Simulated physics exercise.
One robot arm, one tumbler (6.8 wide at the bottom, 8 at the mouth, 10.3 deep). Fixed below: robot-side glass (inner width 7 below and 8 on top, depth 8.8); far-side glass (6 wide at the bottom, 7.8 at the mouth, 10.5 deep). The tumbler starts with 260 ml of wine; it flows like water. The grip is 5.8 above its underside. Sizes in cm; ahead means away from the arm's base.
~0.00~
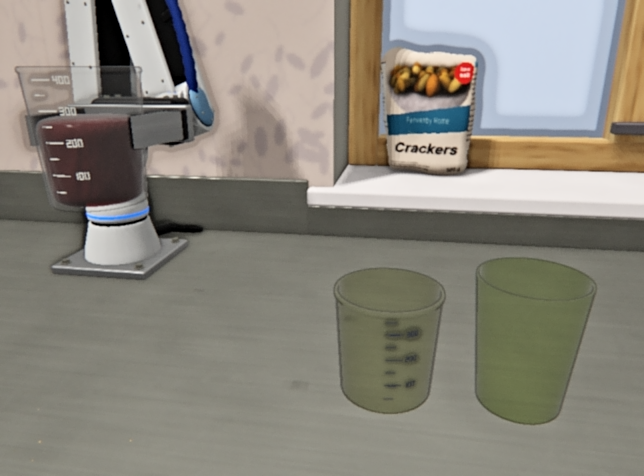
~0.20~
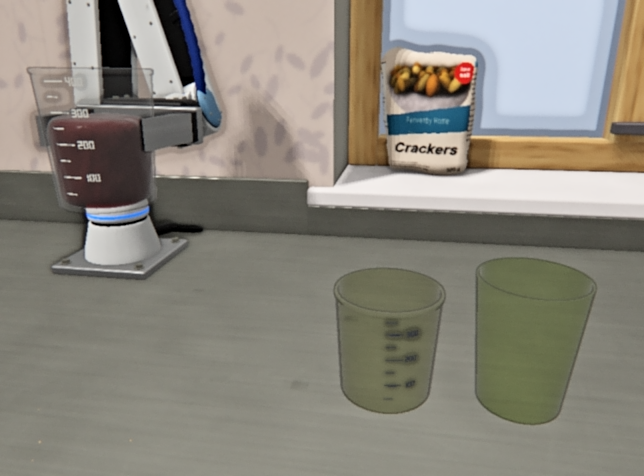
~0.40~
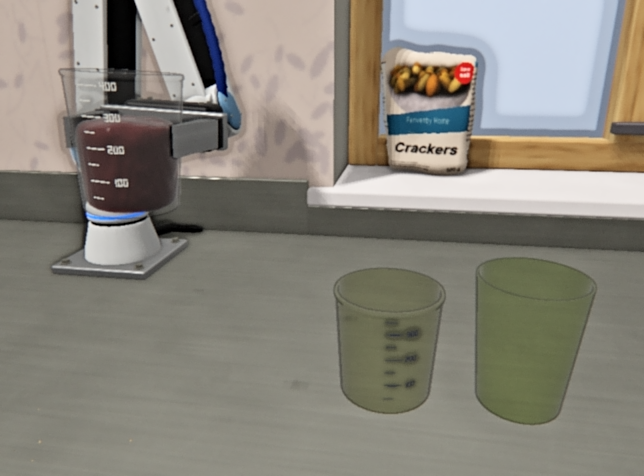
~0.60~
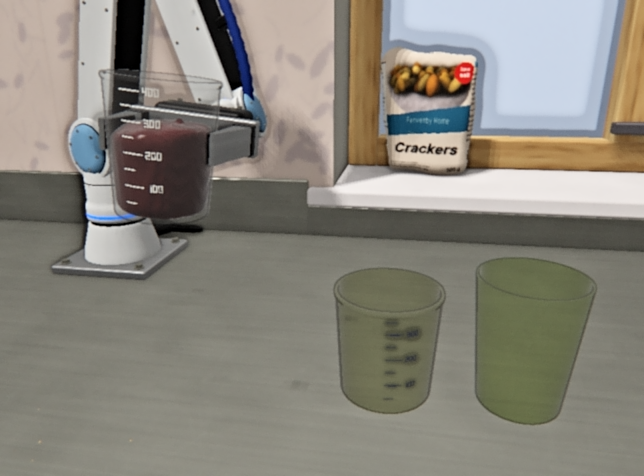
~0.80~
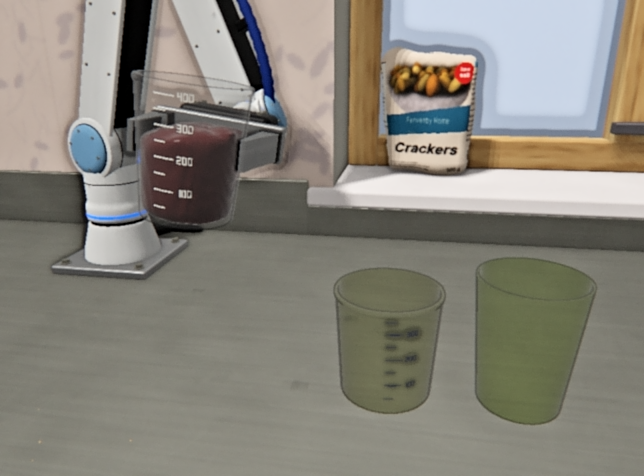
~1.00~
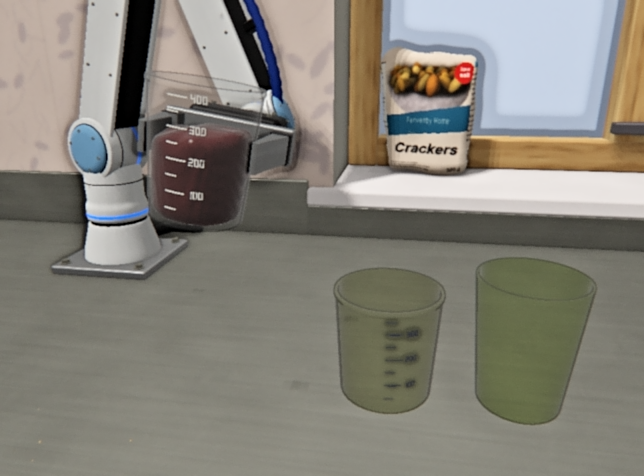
In this clip, a robot arm holding a clear measuring cup of dark red liquid moves it rightward across the counter's far side, gradually tilting it slightly, while two greenish glasses and a crackers bag stay still.
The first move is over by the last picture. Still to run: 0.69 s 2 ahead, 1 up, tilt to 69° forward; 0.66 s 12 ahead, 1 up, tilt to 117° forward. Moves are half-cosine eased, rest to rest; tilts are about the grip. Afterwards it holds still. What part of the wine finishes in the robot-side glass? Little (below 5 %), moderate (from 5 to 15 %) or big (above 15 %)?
A big share, above 15 %, ends in the robot-side glass.
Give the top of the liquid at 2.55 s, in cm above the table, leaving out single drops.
Up to some 23 cm.
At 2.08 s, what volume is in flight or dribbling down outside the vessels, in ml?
Some 30 ml.
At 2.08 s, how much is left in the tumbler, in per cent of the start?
Some 55 per cent.
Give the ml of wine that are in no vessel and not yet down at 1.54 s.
Some 5 ml.
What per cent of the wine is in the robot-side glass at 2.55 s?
Some 30 per cent.
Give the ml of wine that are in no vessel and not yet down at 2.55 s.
About 20 ml.
After 1.54 s, tilted 62° forward, liquid up to 22 above the table; 260 ml in the tumbler, 5 ml in the air or running down outside.
After 2.08 s, tilted 100° forward, liquid up to 75 above the table; 150 ml in the tumbler, 80 ml in the robot-side glass, 5 ml on the table or floor, 30 ml in the air or running down outside.
After 2.55 s, tilted 117° forward, liquid up to 35 above the table; 95 ml in the far-side glass, 75 ml on the table or floor, 75 ml in the robot-side glass, 20 ml in the air or running down outside.
After 3.35 s, tilted 117° forward, liquid up to 4 above the table; 100 ml on the table or floor, 95 ml in the far-side glass, 75 ml in the robot-side glass.
At rest, 100 ml on the table or floor, 95 ml in the far-side glass, 75 ml in the robot-side glass. That is 28 % in the robot-side glass.
